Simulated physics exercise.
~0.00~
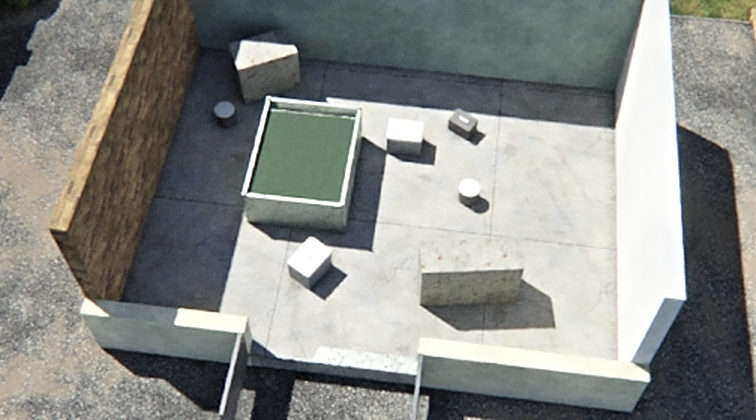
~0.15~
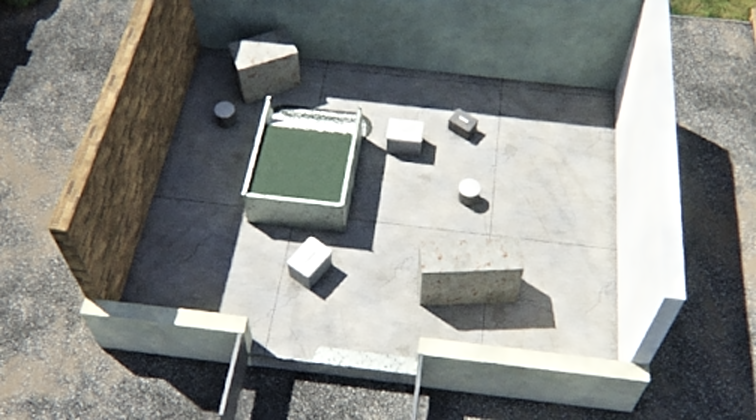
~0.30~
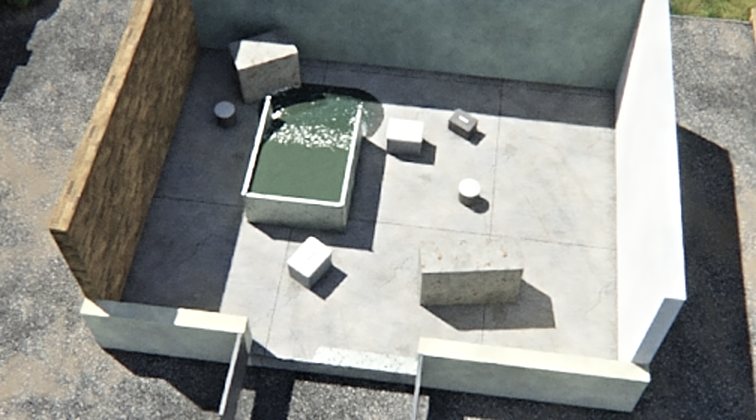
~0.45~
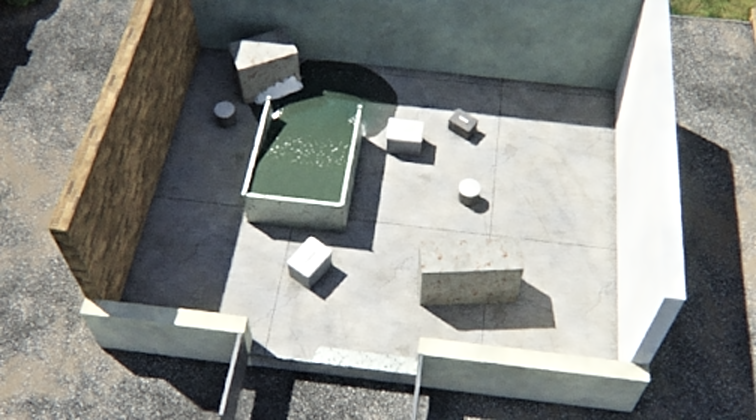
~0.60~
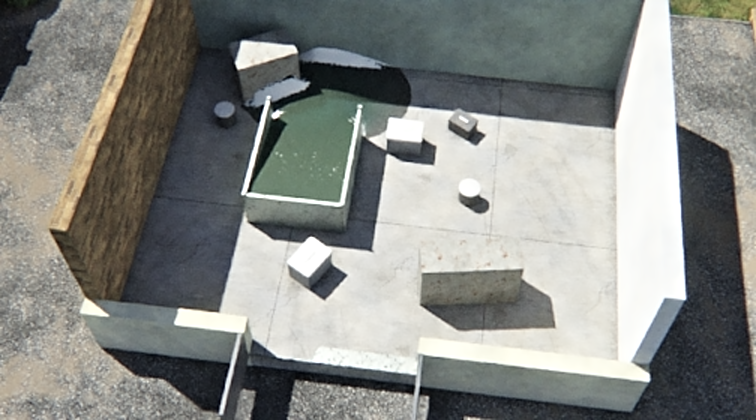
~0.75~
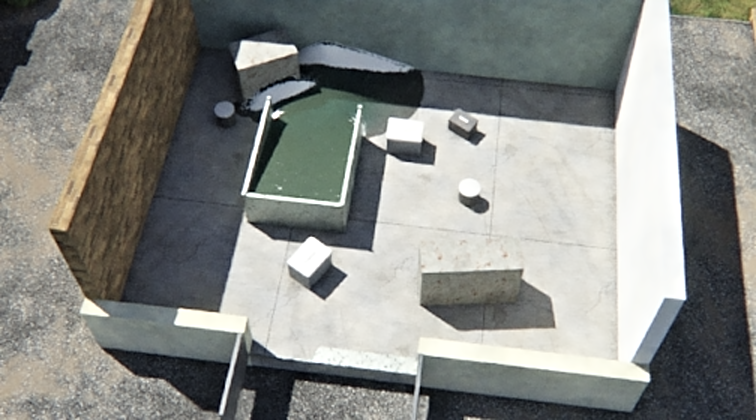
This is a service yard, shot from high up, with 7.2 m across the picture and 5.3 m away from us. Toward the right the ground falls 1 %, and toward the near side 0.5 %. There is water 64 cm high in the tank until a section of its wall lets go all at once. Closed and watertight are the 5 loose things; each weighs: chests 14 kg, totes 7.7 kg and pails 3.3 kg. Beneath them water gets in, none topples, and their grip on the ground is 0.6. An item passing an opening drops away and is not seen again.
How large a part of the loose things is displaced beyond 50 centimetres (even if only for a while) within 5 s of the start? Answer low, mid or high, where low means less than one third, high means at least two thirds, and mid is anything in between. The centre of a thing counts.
Mid.
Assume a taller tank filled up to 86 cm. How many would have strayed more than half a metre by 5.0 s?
That would make 2 of them.
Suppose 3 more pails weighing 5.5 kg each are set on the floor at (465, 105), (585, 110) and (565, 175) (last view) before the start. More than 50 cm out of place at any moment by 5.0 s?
First goes beyond, second goes beyond, third goes beyond.
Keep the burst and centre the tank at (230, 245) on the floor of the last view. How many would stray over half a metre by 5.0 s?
Result: 3 of them.
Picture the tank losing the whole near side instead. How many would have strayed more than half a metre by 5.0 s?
You'd get 2 in that case.
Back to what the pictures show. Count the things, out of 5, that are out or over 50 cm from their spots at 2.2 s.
My count gives 1.
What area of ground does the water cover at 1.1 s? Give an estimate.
That flooded area is roughly 7.0 m2.
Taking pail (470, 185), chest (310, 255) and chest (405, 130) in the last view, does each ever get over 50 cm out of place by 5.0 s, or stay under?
One by one: Below the line; below the line; below the line.
After 1.1 s 0 of 5 are over 50 cm from their spots; 0 afloat.
After 2.2 s 1 of 5 are over 50 cm from their spots; 1 afloat.
After 3.5 s 2 of 5 are over 50 cm from their spots; 0 afloat.
After 5.0 s 2 of 5 are over 50 cm from their spots, and 2 have been at some point; 1 afloat.
